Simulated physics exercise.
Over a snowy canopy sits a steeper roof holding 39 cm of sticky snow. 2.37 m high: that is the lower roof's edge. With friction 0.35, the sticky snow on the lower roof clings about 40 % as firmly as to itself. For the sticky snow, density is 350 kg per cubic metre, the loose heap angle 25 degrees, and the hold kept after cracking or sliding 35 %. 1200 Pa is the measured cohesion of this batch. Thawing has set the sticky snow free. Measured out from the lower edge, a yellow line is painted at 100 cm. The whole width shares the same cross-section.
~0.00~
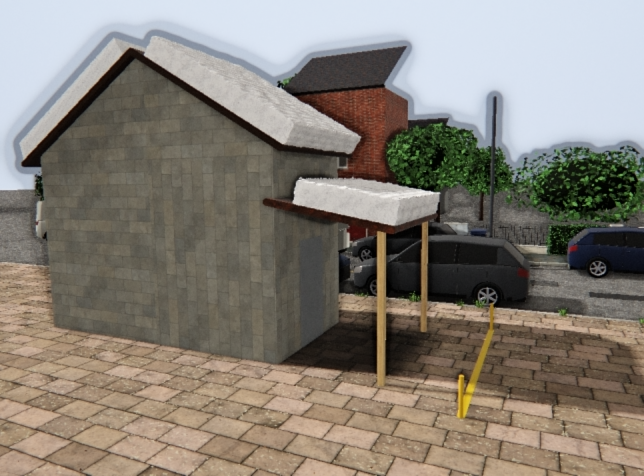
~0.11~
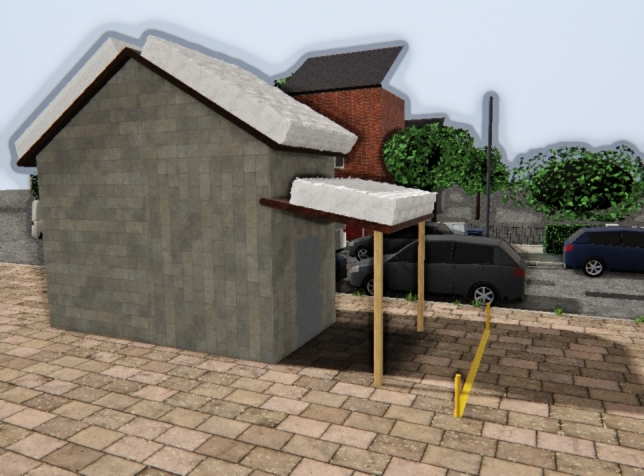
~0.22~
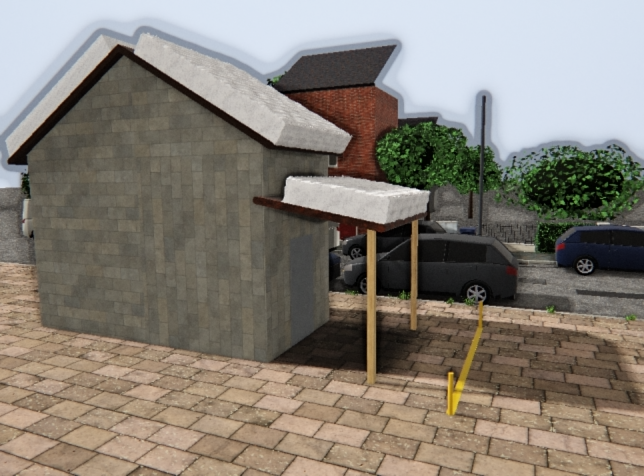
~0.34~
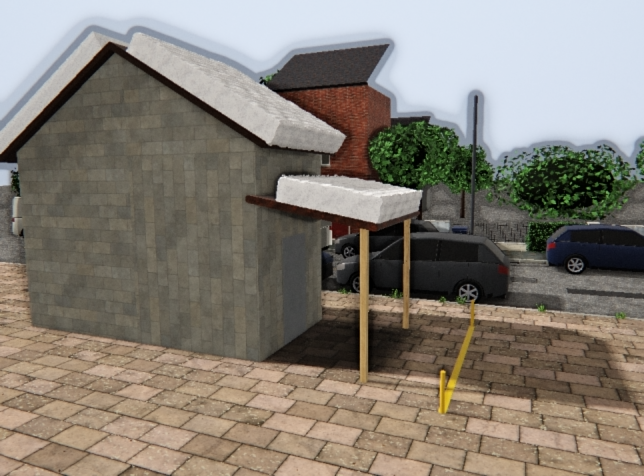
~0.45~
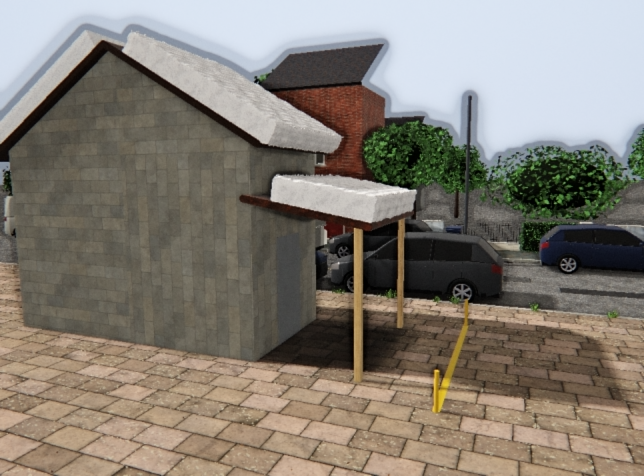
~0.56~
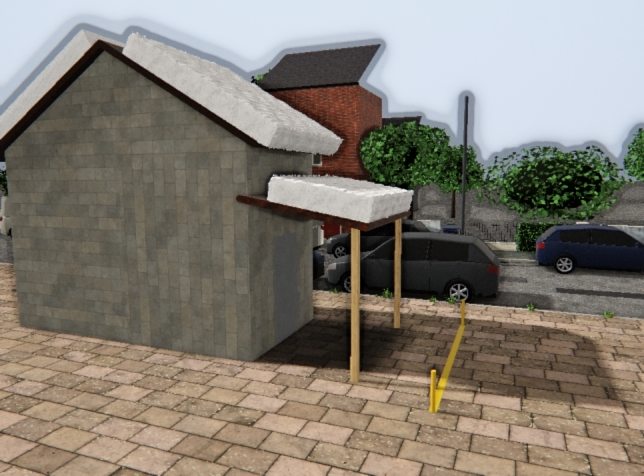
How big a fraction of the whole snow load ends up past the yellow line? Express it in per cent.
12 %.
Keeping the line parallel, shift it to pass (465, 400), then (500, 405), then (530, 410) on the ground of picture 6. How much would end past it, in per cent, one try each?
The three tries give 5 %, 0 % and 0 % in turn.
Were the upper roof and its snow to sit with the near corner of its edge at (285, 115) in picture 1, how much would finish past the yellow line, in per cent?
Share past the line: About 30 %.
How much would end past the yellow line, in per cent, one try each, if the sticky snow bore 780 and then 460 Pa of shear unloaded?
About 20 % first, about 35 % second.
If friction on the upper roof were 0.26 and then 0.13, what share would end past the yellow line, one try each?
Respectively near 25 % and near 40 %.
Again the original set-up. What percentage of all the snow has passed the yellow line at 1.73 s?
About 0 %.
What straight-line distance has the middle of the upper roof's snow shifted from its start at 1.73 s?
Straight-line shift: Around 1.8 m.
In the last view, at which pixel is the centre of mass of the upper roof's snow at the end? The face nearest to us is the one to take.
Estimated pixel: (353, 266).
By 1.10 s, none is below the lower edge and 0 % is past the line.
By 1.73 s, none is below the lower edge and 0 % is past the line.
By 2.37 s, none is below the lower edge and 0 % is past the line.
By 3.00 s, 17 % is below the lower edge and 3 % is past the line.
By 6.00 s, at the end, 42 % is below the lower edge and 12 % is past the line.
